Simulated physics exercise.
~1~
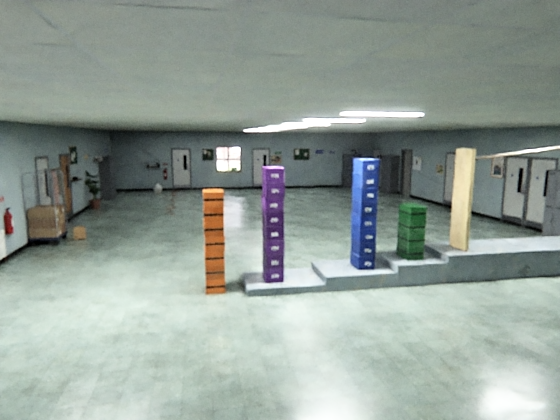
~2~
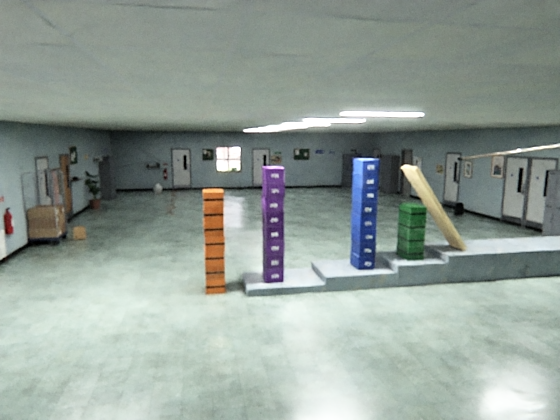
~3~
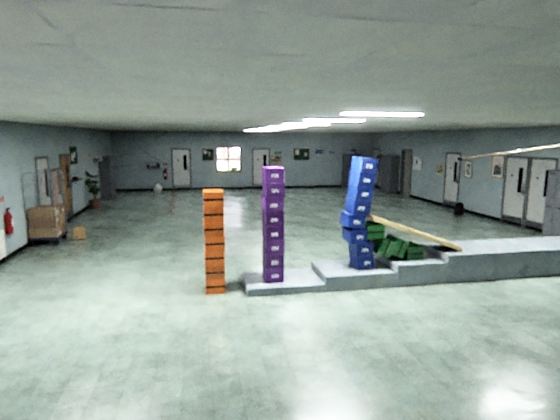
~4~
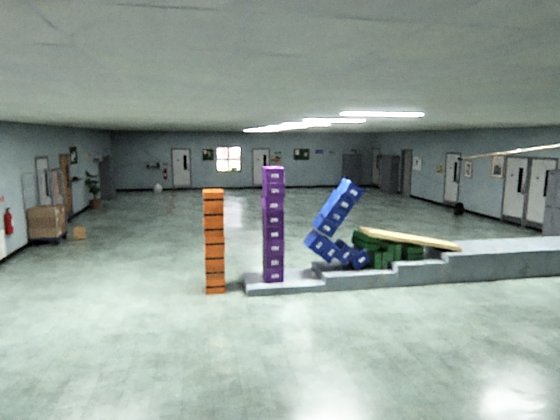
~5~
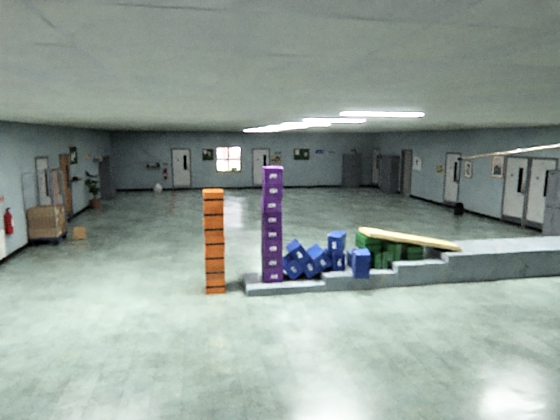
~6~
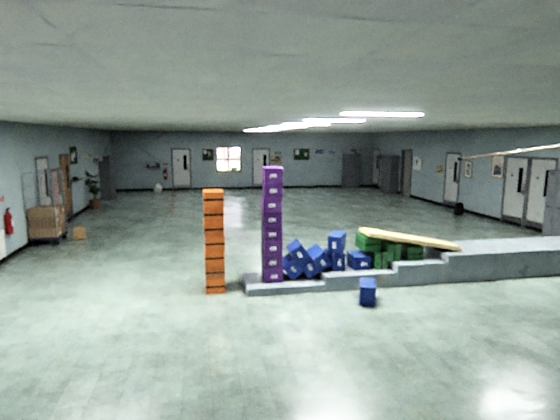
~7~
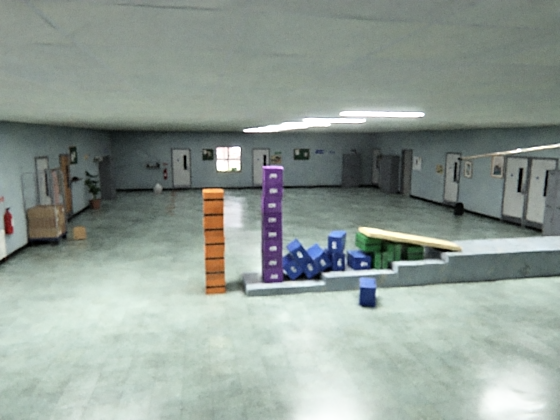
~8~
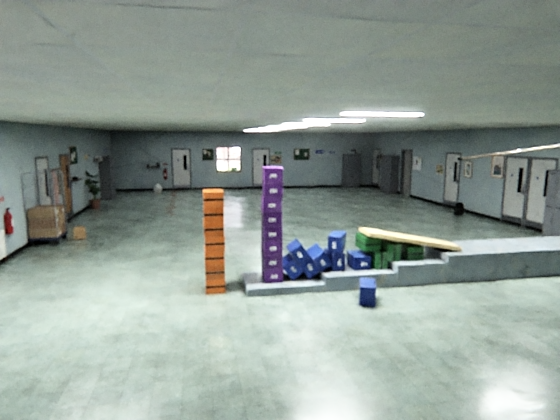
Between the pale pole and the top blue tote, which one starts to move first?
The pole moves first, shifting left as the board begins to lean. The top blue tote only moves later, when its column gives way.
